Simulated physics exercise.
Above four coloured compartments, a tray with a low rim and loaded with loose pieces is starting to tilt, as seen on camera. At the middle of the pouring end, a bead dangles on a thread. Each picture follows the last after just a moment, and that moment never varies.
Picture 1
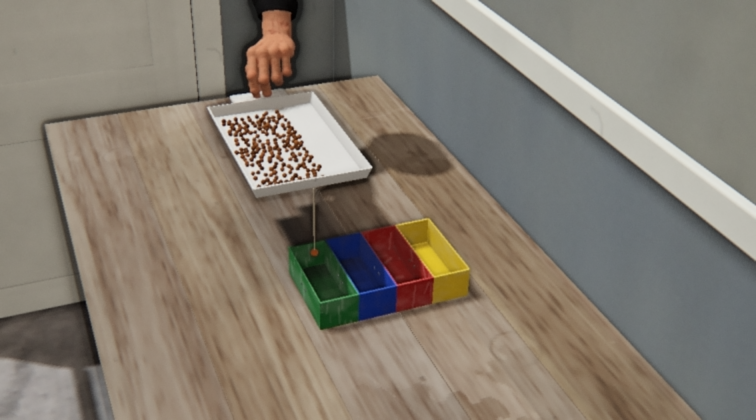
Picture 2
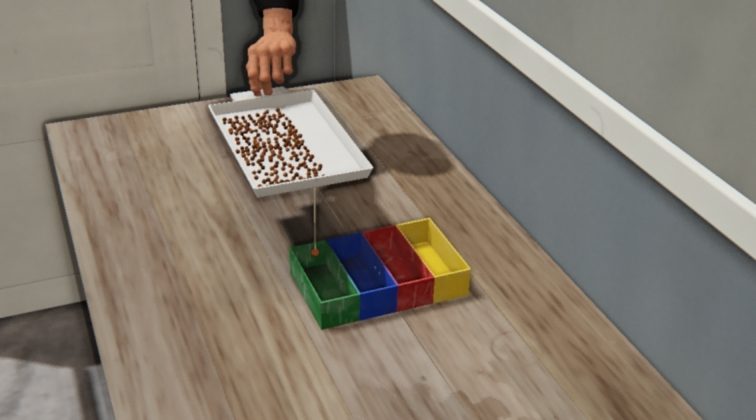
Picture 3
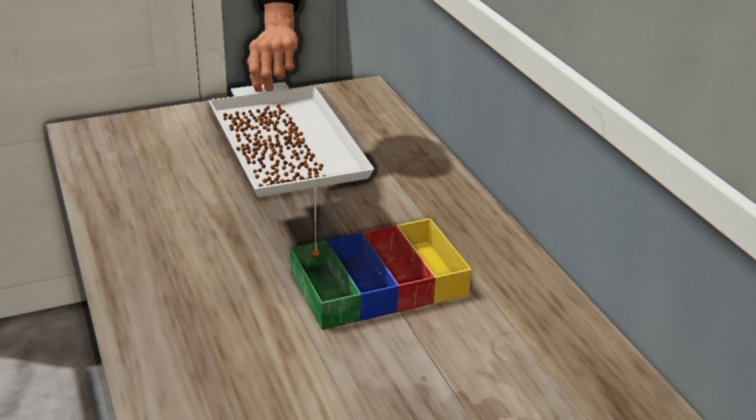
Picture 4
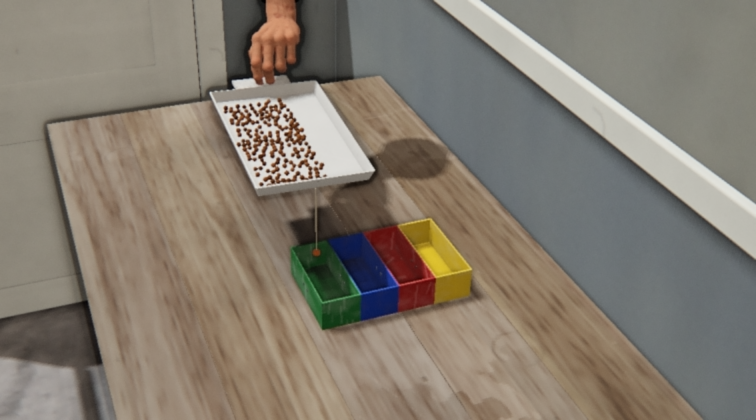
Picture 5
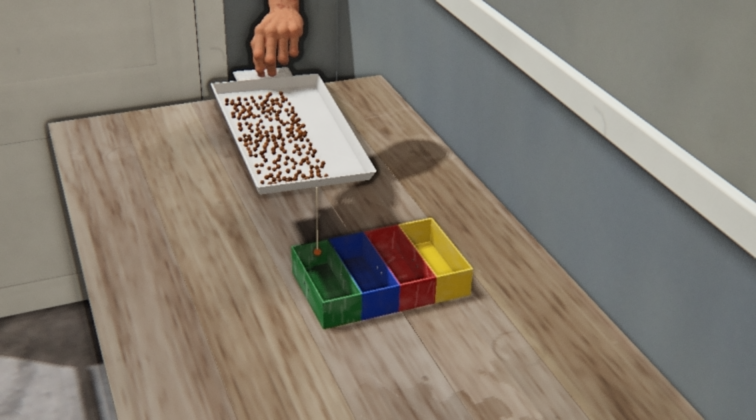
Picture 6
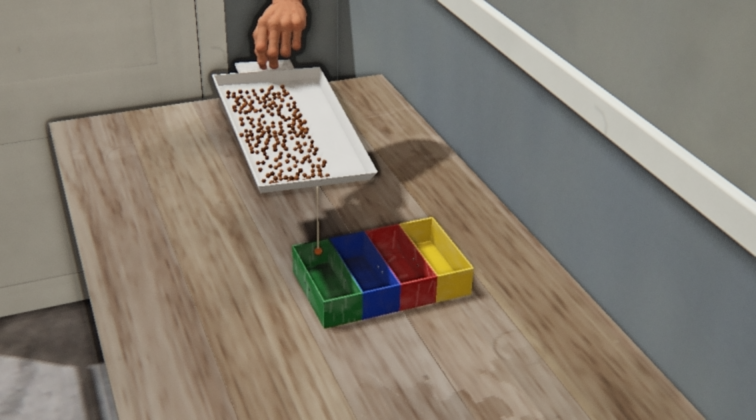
Hand slowly raising the back of a white tray of small brown pieces above green, blue, red and yellow compartments.
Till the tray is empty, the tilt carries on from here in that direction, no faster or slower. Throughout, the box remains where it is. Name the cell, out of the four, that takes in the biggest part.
Blue.
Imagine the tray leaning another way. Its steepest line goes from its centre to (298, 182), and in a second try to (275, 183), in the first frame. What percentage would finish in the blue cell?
You'd get 0 per cent the first time and 0 per cent the second time.
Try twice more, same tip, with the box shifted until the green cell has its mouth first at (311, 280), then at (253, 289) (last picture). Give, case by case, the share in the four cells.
Some 100 and then some 90 per cent.
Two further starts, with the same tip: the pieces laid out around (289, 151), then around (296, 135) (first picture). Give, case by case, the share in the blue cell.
About 60 %, then about 70 %.
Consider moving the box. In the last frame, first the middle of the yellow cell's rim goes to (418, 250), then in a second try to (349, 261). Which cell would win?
The cell in red, then the yellow one.
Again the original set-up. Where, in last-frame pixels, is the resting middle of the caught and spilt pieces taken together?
Once it all stops, the middle lies near (368, 289).
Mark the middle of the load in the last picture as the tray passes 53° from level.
Near (334, 166).
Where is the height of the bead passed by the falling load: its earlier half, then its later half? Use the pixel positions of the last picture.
I'd place the first part at (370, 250) and the rest at (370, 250).
Just after the last frame, tray tipped steeply; almost all on the tray; just a few in the blue cell; just a few in the red cell; just a few falling or outside the box.
A moment on, tray tipped right over; roughly half on the tray; roughly a quarter in the blue cell; about a tenth in the red cell; about a tenth in the green cell; roughly a quarter falling or outside the box.
Further on, tray tipped past a quarter turn; roughly two thirds in the blue cell; roughly a quarter in the red cell; roughly a quarter in the green cell; just a few in the yellow cell; just a few falling or outside the box.
When it is over, tray tipped past a quarter turn; roughly two thirds in the blue cell; roughly a quarter in the red cell; roughly a quarter in the green cell; just a few in the yellow cell; just a few outside the box.
